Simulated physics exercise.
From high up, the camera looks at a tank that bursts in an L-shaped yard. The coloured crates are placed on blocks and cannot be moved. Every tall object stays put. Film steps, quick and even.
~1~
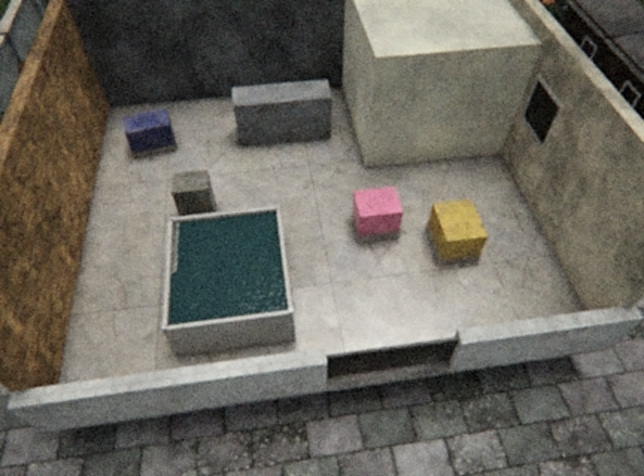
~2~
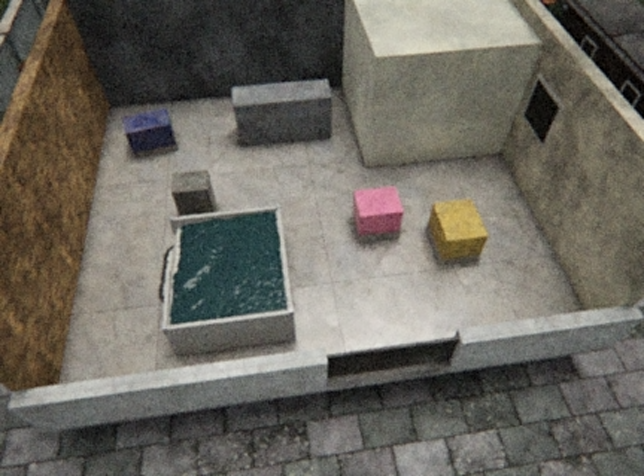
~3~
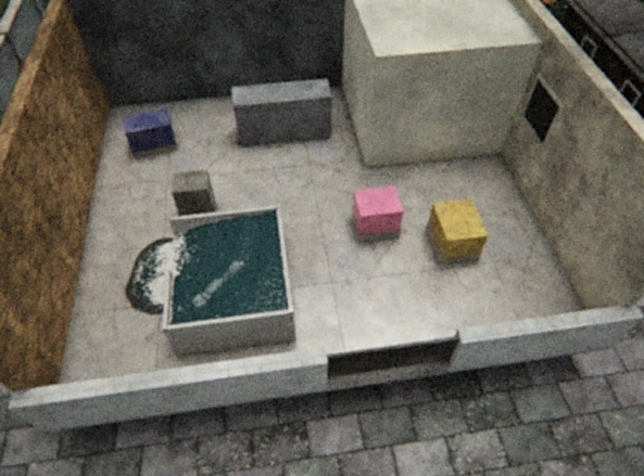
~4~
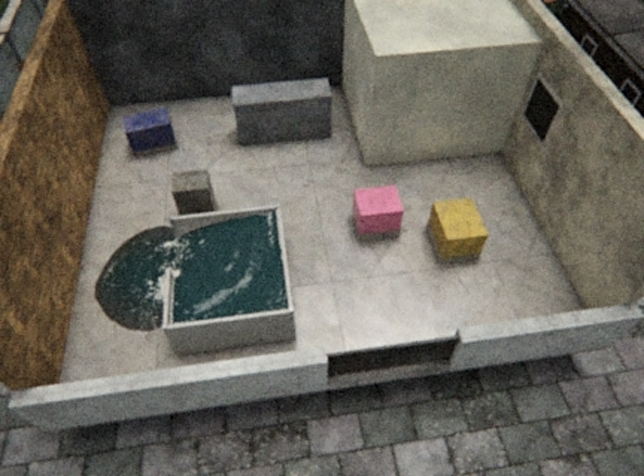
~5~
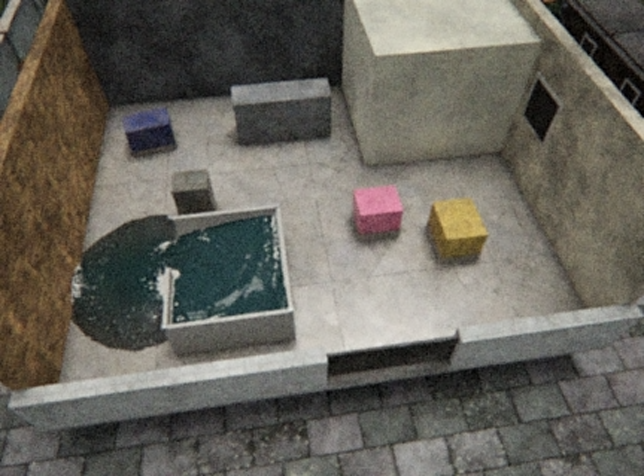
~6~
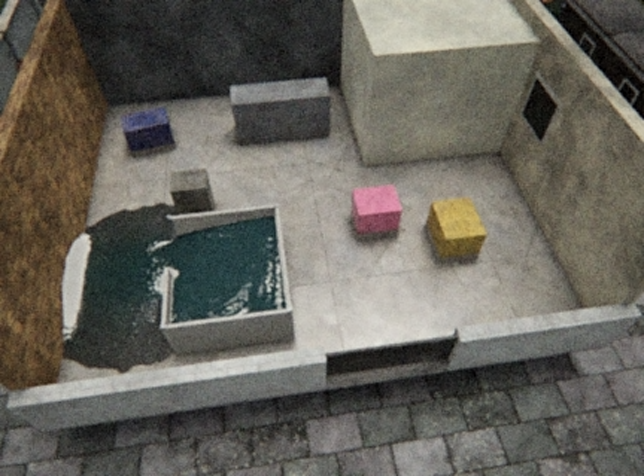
A walled yard with coloured blocks, where dark green water bursts from a square tank's left side and spreads to the brown wall.
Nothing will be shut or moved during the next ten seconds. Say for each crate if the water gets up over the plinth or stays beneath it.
At the blue crate the water gets over; at the yellow crate the water stays beneath; at the pink crate the water stays beneath.
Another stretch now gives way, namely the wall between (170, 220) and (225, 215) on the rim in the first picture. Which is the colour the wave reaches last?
That would be the yellow one.
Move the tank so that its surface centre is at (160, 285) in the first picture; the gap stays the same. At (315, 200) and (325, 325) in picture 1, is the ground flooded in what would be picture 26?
The first spot is not reached and the second is inundated.
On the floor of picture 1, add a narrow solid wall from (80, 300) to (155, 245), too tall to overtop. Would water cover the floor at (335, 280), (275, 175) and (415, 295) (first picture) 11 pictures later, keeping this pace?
In turn: No water, clear, free of water.
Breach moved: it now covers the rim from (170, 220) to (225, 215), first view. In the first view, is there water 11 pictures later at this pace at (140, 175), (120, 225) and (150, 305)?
In order: Swamped, swamped, spared.
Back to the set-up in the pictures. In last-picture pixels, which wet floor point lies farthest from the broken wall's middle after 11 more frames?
At roughly (108, 106).
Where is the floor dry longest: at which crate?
I say the one in pink.
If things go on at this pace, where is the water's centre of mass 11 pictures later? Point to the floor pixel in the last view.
I'd put it at around (172, 273).
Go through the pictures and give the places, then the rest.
In the first picture, still water in the water tank at (227, 265).
In the second picture, the front is at a hidden place, out from the gap at (179, 263).
In the third picture, the front is at (132, 295), out from the gap at (180, 265).
In the fourth picture, water pours out at (180, 265) and has run to (101, 296).
In the fifth picture, water pours out at (180, 265) and has run to (82, 260).
In the sixth picture, water pours out at (179, 265) and has run to (65, 350).
A moment on, water covers 15 % of the floor; the blue crate not reached, the yellow crate not reached, the pink crate not reached.
Next, water covers 20 % of the floor; the blue crate water round its plinth, the yellow crate not reached, the pink crate not reached.
Then, water covers 40 % of the floor; the blue crate water round its plinth, the yellow crate not reached, the pink crate not reached.
Later, water covers 75 % of the floor; the blue crate water round its plinth, the yellow crate water round its plinth, the pink crate water round its plinth.
In the end, water covers 100 % of the floor; the blue crate was topped, the yellow crate stayed above the water, the pink crate stayed above the water.
